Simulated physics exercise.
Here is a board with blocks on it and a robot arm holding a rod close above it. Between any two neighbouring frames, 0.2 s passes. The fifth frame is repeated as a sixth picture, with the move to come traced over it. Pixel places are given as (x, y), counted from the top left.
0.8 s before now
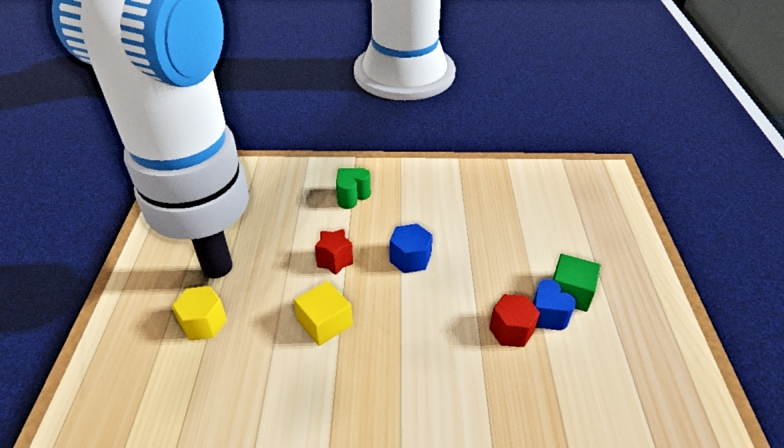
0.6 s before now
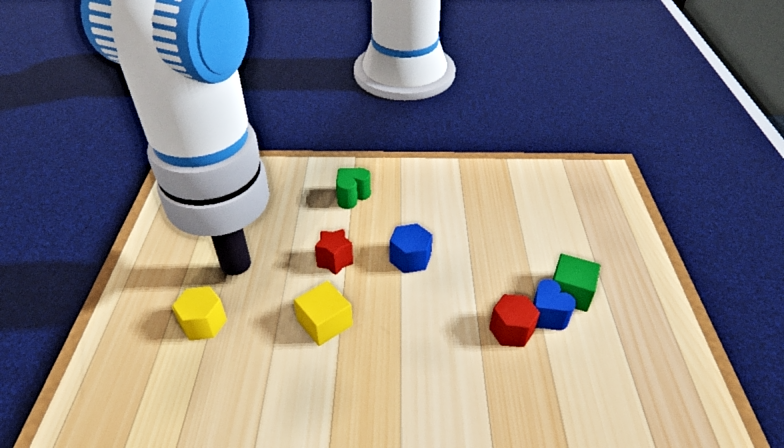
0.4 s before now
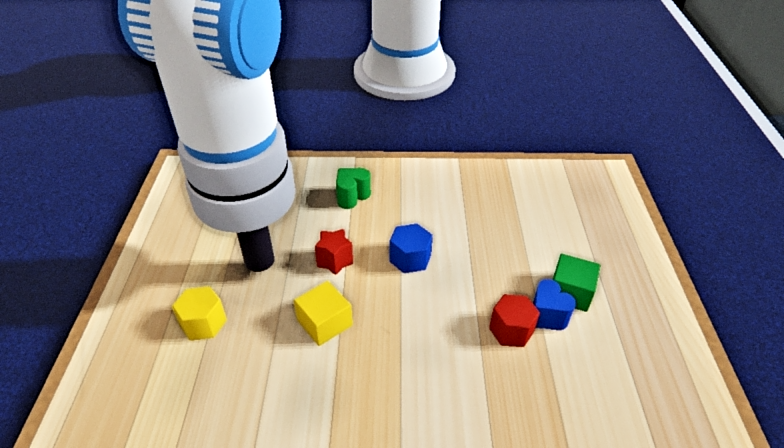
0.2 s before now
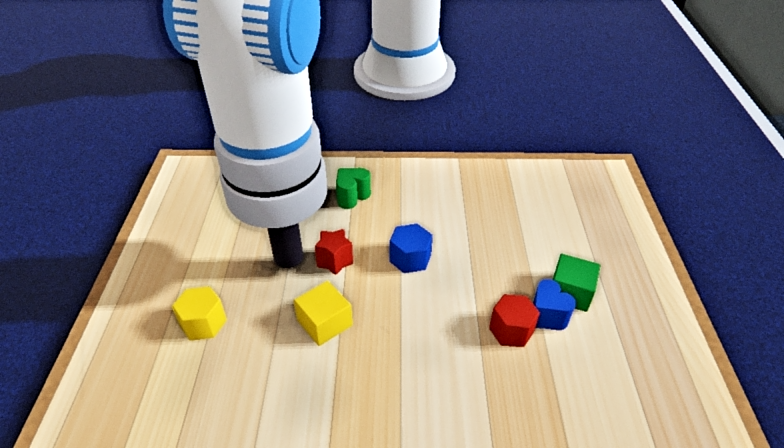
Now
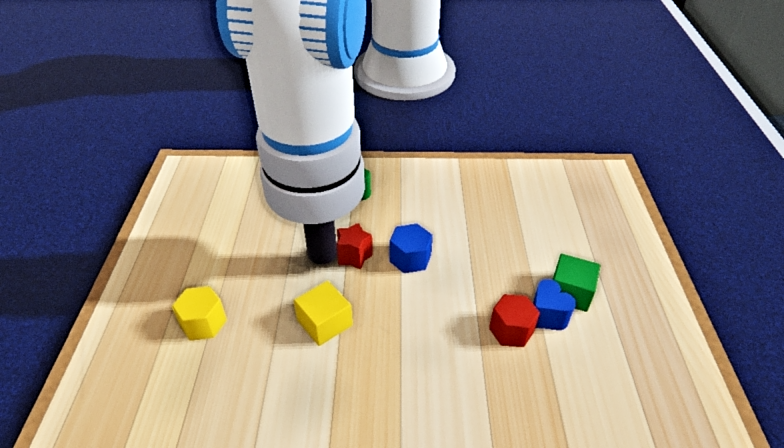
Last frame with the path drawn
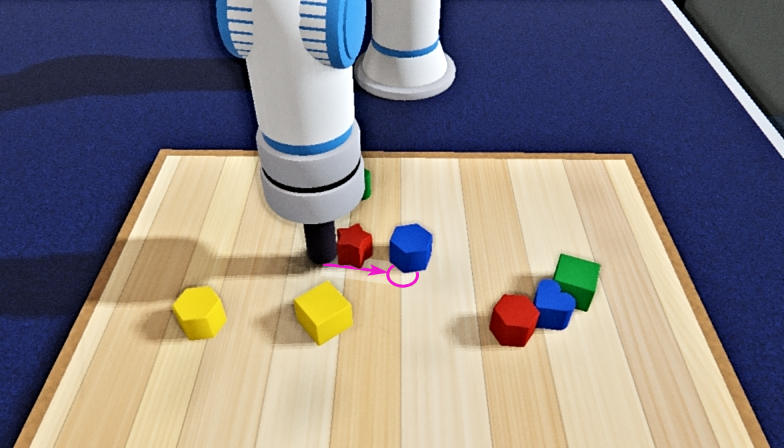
A white and blue robot arm with a black rod slides steadily rightward over a wooden board on a blue surface, seen from a fixed, raised view. On the board sit two yellow blocks at left, a red star, a green block and a blue block near the middle, and a red, blue and green cluster at right. The rod reaches the red star and pushes it slightly right, toward the blue block.
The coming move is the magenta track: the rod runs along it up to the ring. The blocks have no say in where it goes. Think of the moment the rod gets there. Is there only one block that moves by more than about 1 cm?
The answer is no.
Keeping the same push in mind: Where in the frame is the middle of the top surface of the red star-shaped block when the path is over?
Expect it around (382, 229).
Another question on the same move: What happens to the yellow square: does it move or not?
It will remain on its spot.
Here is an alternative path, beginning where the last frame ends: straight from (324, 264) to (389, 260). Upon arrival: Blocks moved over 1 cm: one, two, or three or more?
The count will be 2.
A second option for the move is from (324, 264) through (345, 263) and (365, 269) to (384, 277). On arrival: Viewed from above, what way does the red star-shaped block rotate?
It spins anti-clockwise.
Path on the board, from (324, 264) directly to (403, 275).
On the path given first. Halfway along, rod at (363, 259); red star-shaped block at (377, 230), turned 55° anticlockwise; blue hexagon at (416, 236).
At the end, rod at (403, 264); yellow square in place; red star-shaped block at (382, 229), turned 85° anticlockwise; blue hexagon at (425, 234).
